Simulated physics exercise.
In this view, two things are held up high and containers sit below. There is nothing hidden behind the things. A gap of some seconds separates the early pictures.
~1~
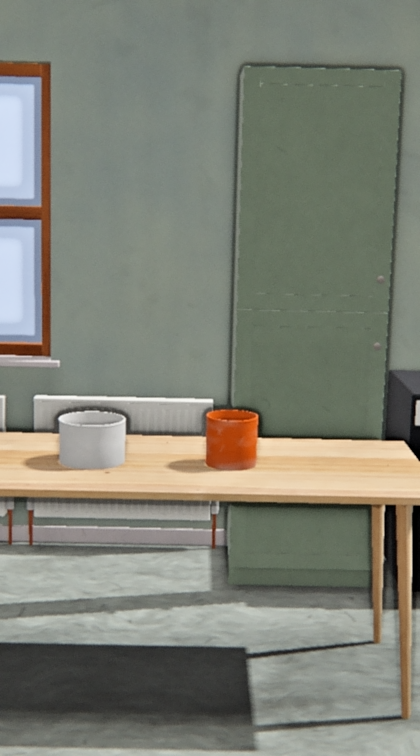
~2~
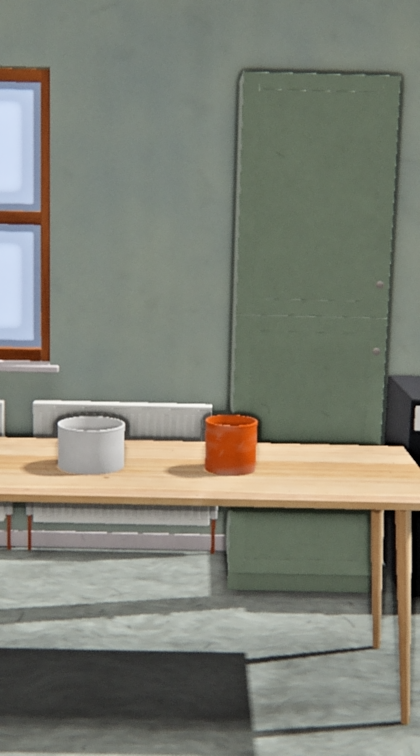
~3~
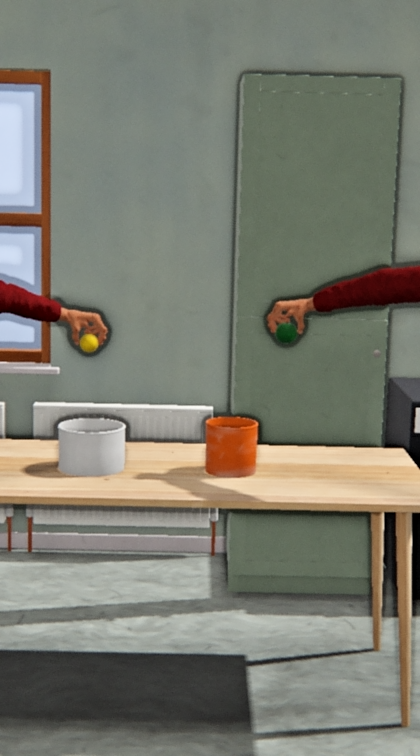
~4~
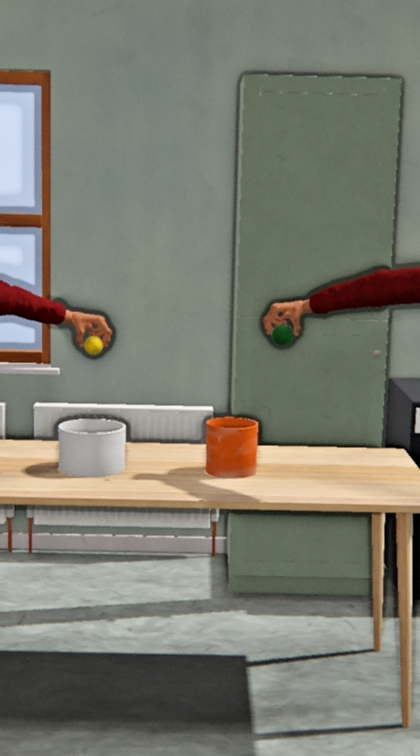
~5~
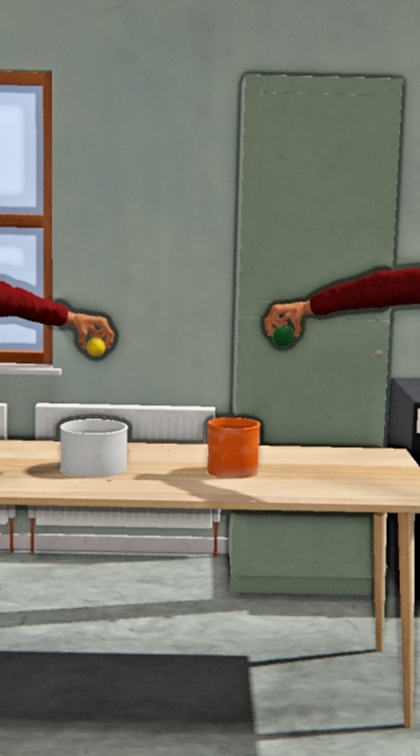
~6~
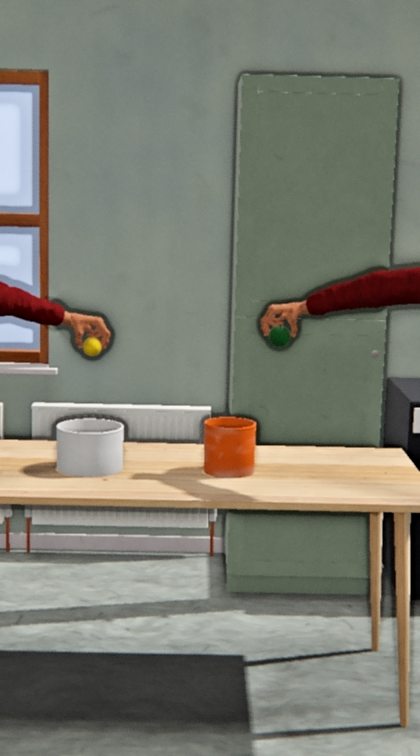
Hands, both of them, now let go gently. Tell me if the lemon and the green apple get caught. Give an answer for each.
Once both hands open, the lemon ends up in it while the green apple lands off to the side.
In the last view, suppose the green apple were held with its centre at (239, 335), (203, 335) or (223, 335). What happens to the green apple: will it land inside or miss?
Try one: It gets in. Try two: It does not go in. Try three: It gets in.
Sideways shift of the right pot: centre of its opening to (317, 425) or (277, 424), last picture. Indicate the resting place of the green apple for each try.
It settles near (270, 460) and near (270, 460), respectively.
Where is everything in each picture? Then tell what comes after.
In the first frame, left pot (92, 440).
In the second frame, right pot (231, 445).
In the third frame, still on the way; lemon (89, 343); left pot (92, 447).
In the fourth frame, still on the way; green apple (283, 335); right pot (232, 448).
In the fifth frame, still on the way; lemon (96, 347); left pot (94, 448).
In the sixth frame, in place, still held; lemon (92, 347); green apple (280, 336); right pot (230, 447).
Then, 0.16 s later than the last frame, lemon shifted about its own width near (92, 368); green apple shifted about its own width near (279, 358).
Then, 0.24 s later than the last frame, lemon dropping near (92, 407); green apple dropping near (277, 396).
Then, 0.32 s later than the last frame, lemon fallen near (91, 458); green apple dropping near (275, 452).
When it is over, the lemon drops into the container, near (91, 458); the green apple ends up outside, near (275, 462).
